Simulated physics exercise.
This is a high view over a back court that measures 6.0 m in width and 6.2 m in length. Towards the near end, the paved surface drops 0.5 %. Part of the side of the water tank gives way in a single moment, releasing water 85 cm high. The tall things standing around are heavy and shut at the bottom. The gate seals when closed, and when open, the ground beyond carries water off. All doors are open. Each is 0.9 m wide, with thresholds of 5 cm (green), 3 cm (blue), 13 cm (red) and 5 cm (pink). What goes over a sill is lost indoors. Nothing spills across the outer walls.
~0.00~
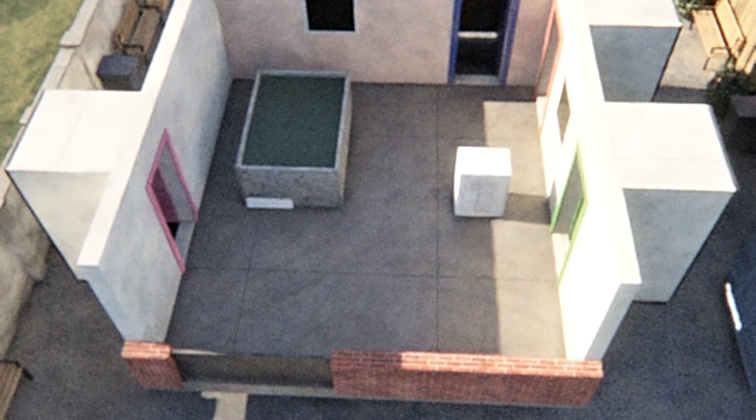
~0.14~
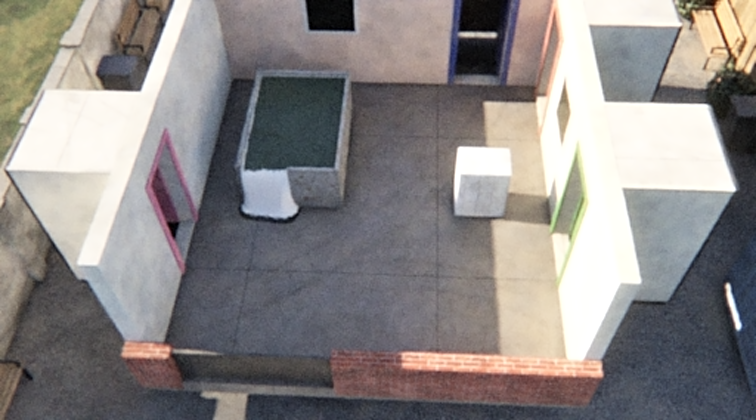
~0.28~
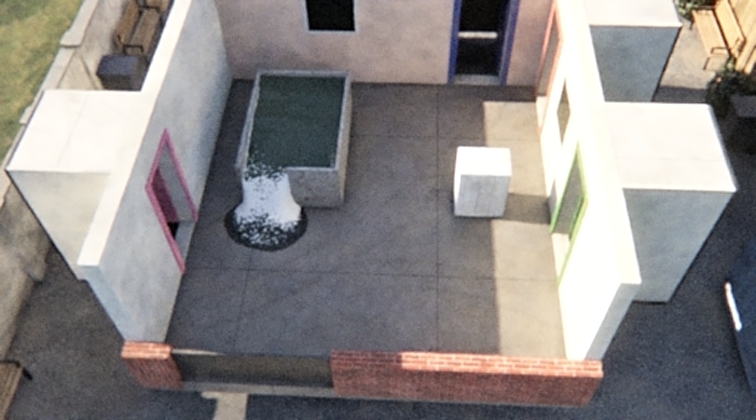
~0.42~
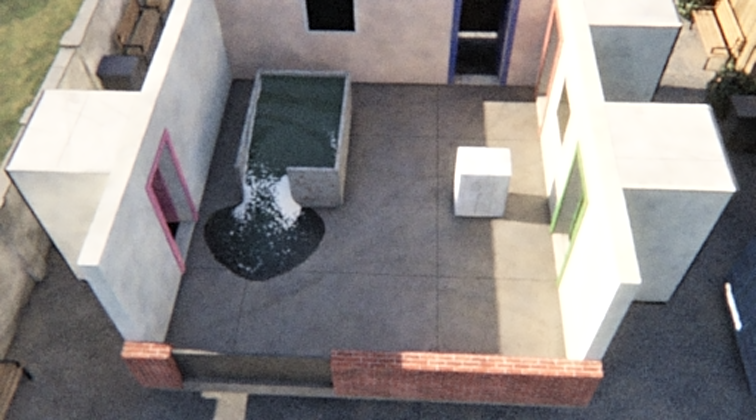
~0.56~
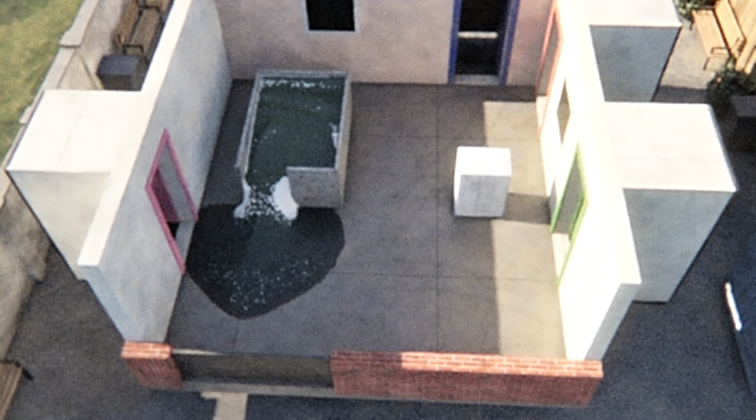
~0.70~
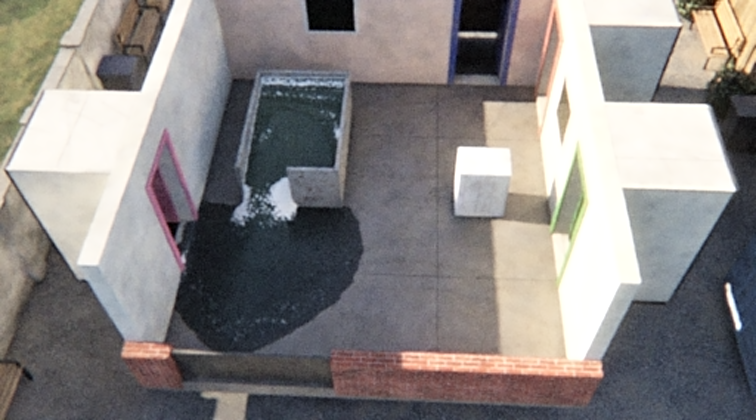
Walled back court seen from above, with a stone water tank's near side opening and dark water spreading across the paving.
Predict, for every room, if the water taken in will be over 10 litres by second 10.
At the green door I expect the water to rise above the limit; at the blue door I expect the water to rise above the limit; at the red door I expect the water to hold within the limit; at the pink door I expect the water to rise above the limit.
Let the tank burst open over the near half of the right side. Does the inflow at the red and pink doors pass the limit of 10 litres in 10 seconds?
Measured against that limit, red comes out beyond it and pink comes out beyond it.
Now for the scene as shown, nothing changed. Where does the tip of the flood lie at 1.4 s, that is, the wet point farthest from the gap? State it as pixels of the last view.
(381, 374).
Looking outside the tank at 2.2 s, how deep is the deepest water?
Depth max: Approx. 45 cm.
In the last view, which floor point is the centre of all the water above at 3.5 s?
(310, 237).
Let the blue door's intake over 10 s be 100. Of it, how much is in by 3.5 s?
Some 0 per cent by then.
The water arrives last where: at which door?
Blue.
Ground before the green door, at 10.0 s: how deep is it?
Looks like about 11.5 cm at that spot.
After 1.4 s water covers 25 % of the floor and is deepest (54 cm) near (159, 365); green door not reached, blue door not reached, red door not reached, pink door 9 cm at the sill, 43 L in.
After 2.2 s water covers 30 % of the floor and is deepest (45 cm) near (170, 321); green door not reached, blue door not reached, red door not reached, pink door 8 cm at the sill, 94 L in.
After 3.5 s water covers 40 % of the floor and is deepest (27 cm) near (159, 365); green door 4 cm at the sill, 0 L in, blue door not reached, red door not reached, pink door 8 cm at the sill, 140 L in.
After 6.0 s water covers 65 % of the floor and is deepest (24 cm) near (558, 382); green door 13 cm at the sill, 63 L in, blue door 5 cm at the sill, 0 L in, red door 3 cm at the sill, 0 L in, pink door 11 cm at the sill, 214 L in.
After 10.0 s water covers 95 % of the floor and is deepest (14 cm) near (507, 380); green door 11 cm at the sill, 155 L in, blue door 9 cm at the sill, 81 L in, red door 6 cm at the sill, 0 L in, pink door 8 cm at the sill, 264 L in.
